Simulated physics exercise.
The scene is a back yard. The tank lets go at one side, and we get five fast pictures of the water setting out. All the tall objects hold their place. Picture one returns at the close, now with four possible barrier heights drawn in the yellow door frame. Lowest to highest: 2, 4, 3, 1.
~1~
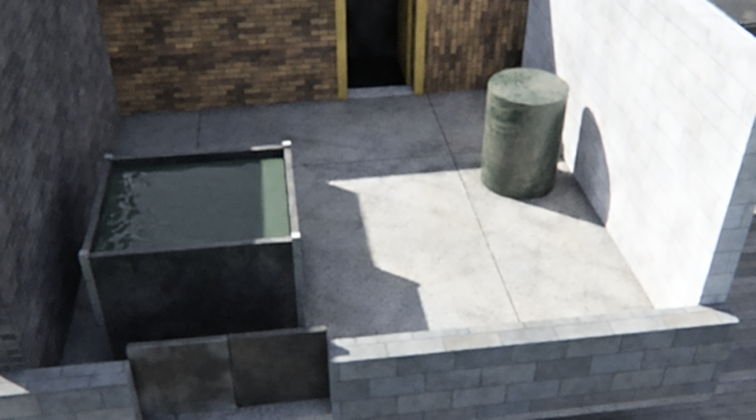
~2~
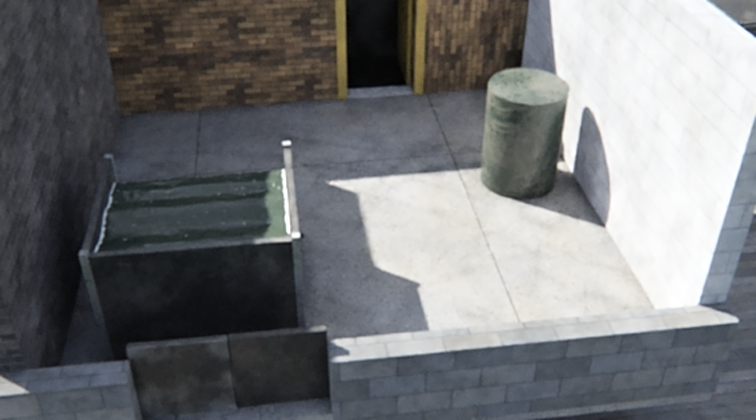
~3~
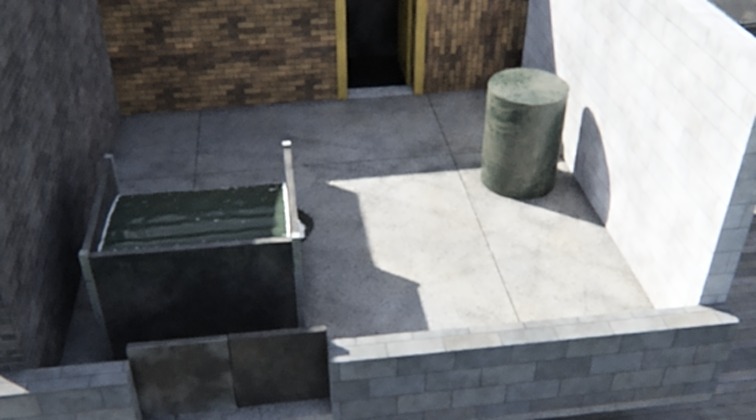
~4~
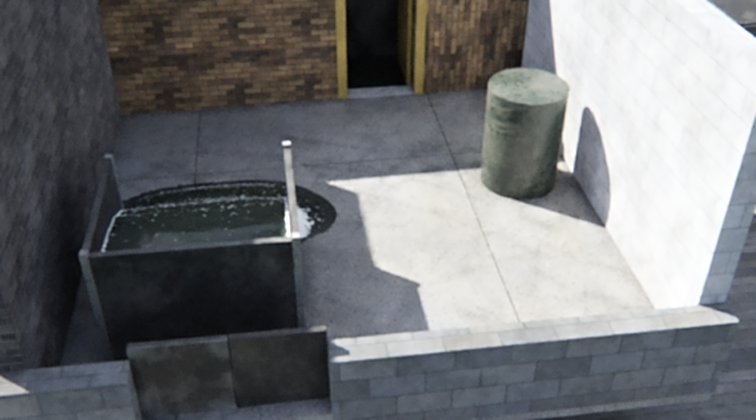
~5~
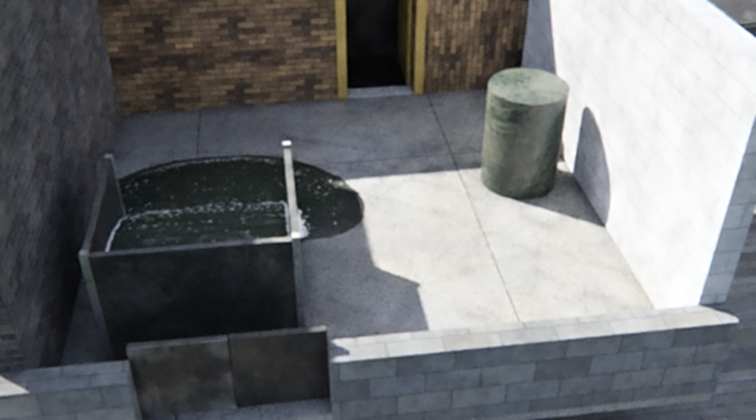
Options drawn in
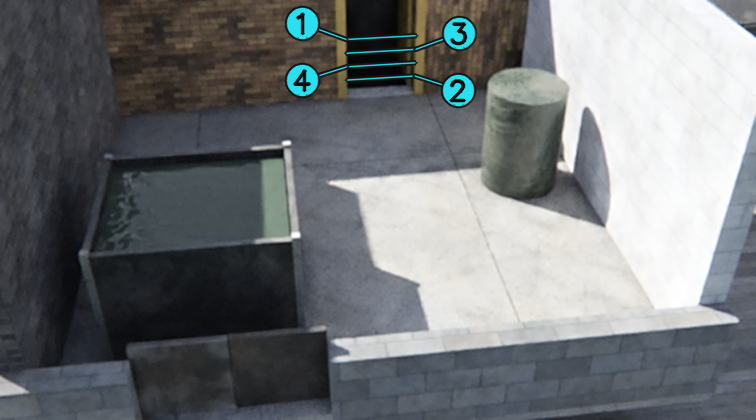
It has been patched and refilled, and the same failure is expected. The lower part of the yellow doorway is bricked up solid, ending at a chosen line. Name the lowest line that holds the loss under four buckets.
The limit is 2.
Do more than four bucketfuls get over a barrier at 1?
No, that is safe.
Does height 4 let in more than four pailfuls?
No.
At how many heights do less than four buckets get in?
All four.
On the marked copy, 1 at (381, 37); 2 at (381, 78); 3 at (381, 51); 4 at (381, 64); from the bottom up 2, 4, 3, 1.
With 1, nothing gets over.
With 2, a splash gets over, under a bucket.
With 3, nothing gets over.
With 4, nothing gets over.
